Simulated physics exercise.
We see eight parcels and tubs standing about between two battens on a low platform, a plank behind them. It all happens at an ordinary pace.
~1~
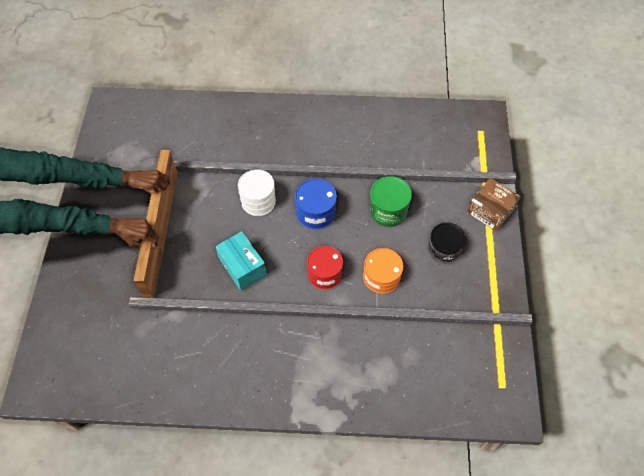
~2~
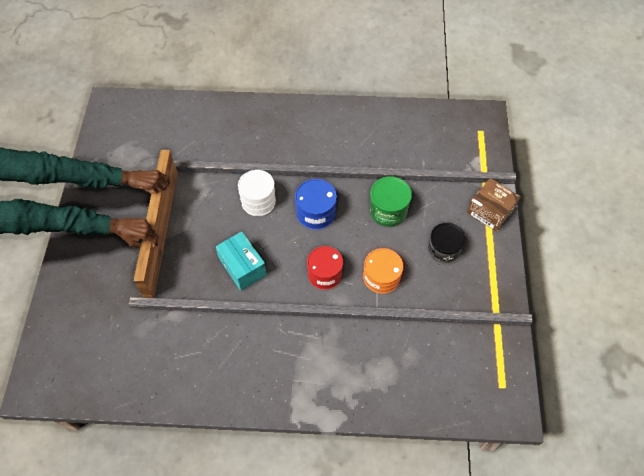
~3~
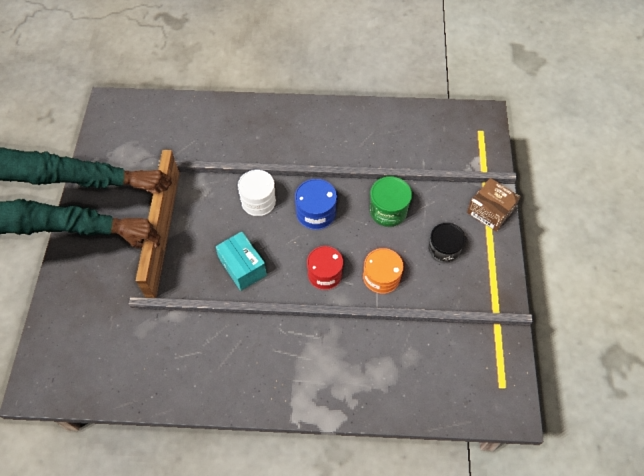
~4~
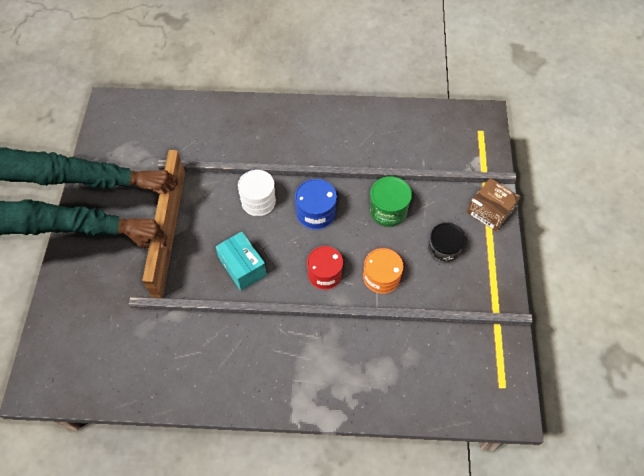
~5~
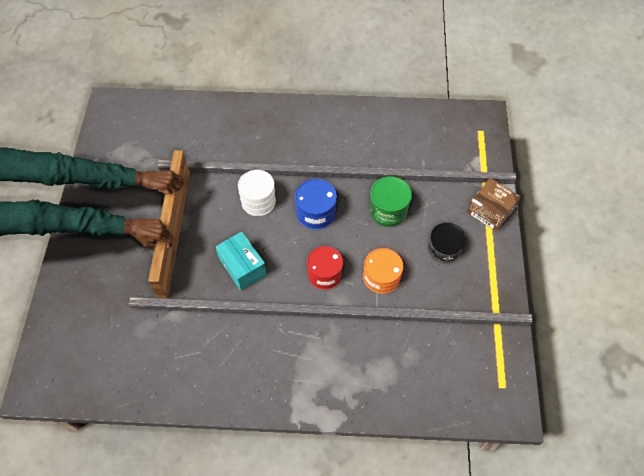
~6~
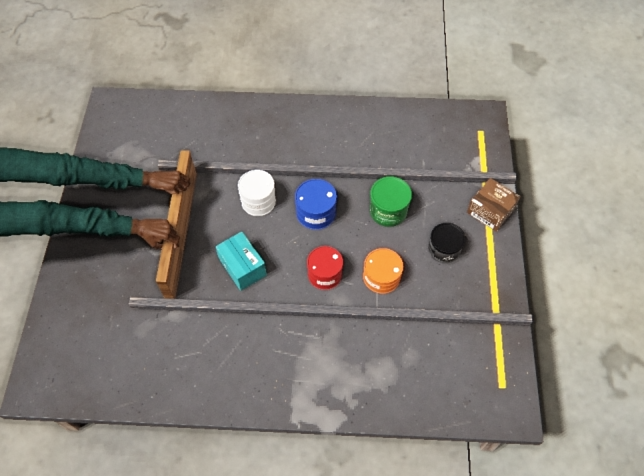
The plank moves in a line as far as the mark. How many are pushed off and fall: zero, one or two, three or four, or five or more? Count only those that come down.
In the end the number that fall off is five or more.
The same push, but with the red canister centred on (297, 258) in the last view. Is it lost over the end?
The red canister goes over.
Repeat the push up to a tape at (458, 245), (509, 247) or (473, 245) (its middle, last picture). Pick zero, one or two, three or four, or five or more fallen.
The falls would be 1 or 2; five or over; either three or four.
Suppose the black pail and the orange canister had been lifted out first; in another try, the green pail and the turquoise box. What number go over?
The counts: 3 and 3.
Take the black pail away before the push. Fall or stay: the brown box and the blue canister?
The brown box falls, the blue canister holds on.
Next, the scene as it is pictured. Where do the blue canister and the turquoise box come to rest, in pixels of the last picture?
Near (514, 241) and (512, 281).
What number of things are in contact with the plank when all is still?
The number is 3.
Soon after, none off yet; brown box at rest near (493, 205); black pail at rest near (446, 243); green pail moved a little near (399, 204).
At rest, the number that fall off is five or more; fallen, red canister, orange canister, green pail, black pail and brown box.
